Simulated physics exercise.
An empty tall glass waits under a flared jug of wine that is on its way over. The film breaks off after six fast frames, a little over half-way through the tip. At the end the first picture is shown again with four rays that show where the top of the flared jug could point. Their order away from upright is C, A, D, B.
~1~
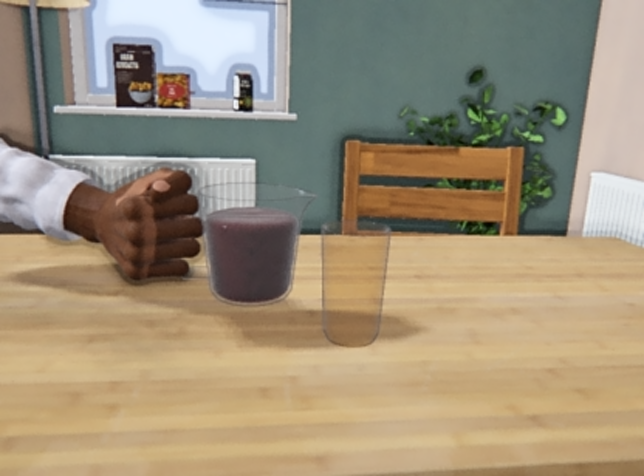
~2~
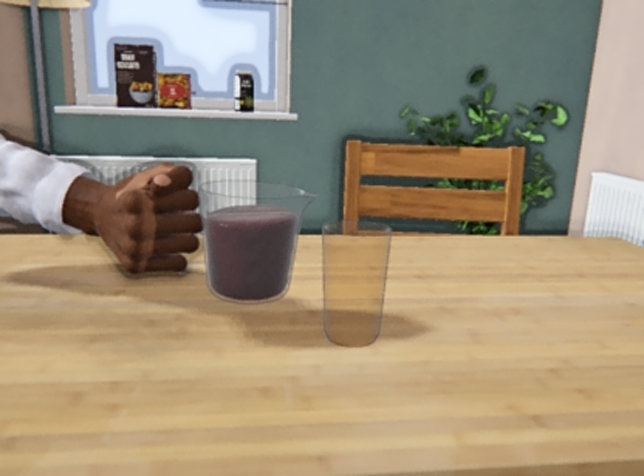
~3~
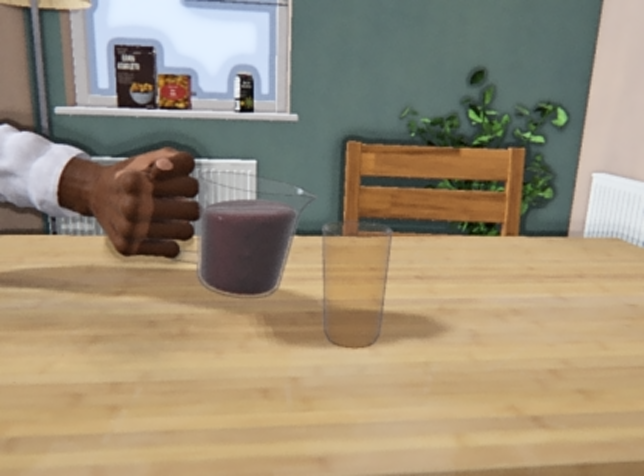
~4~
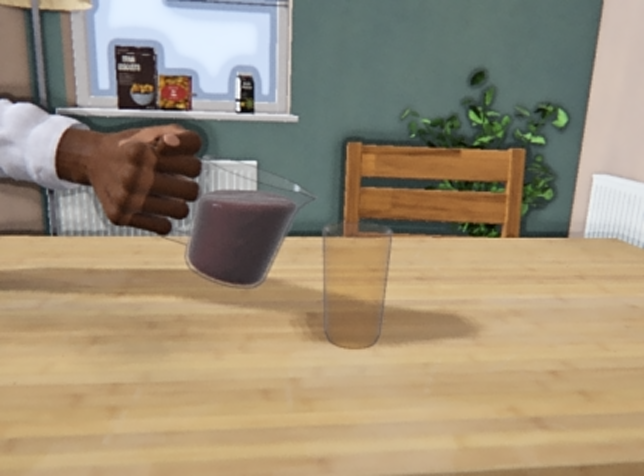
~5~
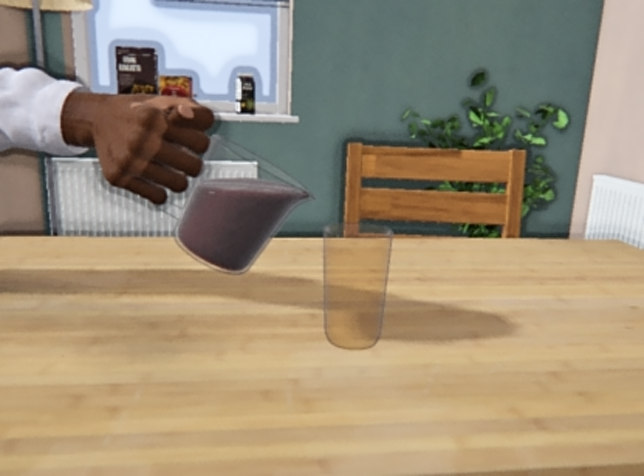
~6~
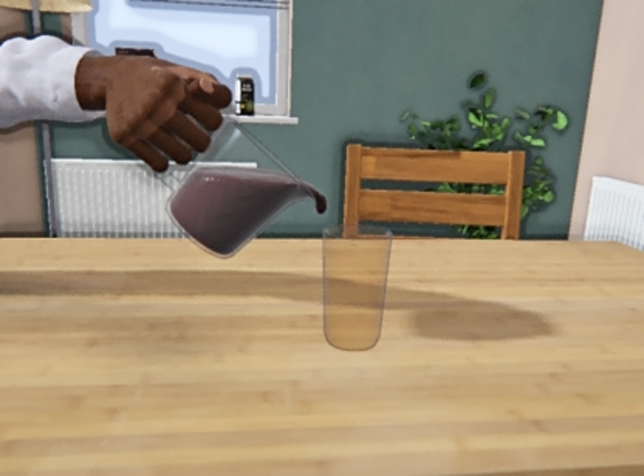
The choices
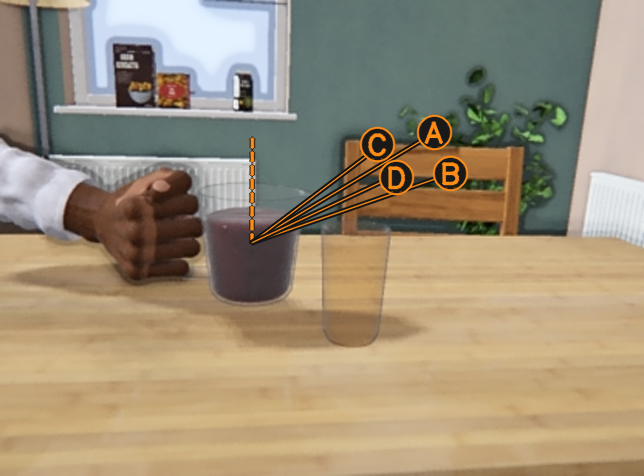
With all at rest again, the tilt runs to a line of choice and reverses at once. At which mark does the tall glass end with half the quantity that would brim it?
Choose C.
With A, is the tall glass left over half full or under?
Over.
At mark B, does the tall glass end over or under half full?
Over.
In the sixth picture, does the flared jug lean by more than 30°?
Yes, it does.
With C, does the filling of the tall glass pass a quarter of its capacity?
Yes, clearly.
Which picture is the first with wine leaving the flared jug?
In picture 6.
In orange, A at (420, 141); B at (434, 179); C at (365, 156); D at (380, 182).
For mark A, the tall glass ends with about 65 % of what it can hold.
For mark B, the tall glass ends with about 91 % of what it can hold; 7 % of the wine is spilt.
For mark C, the tall glass ends with about 47 % of what it can hold.
For mark D, the tall glass ends with about 83 % of what it can hold.
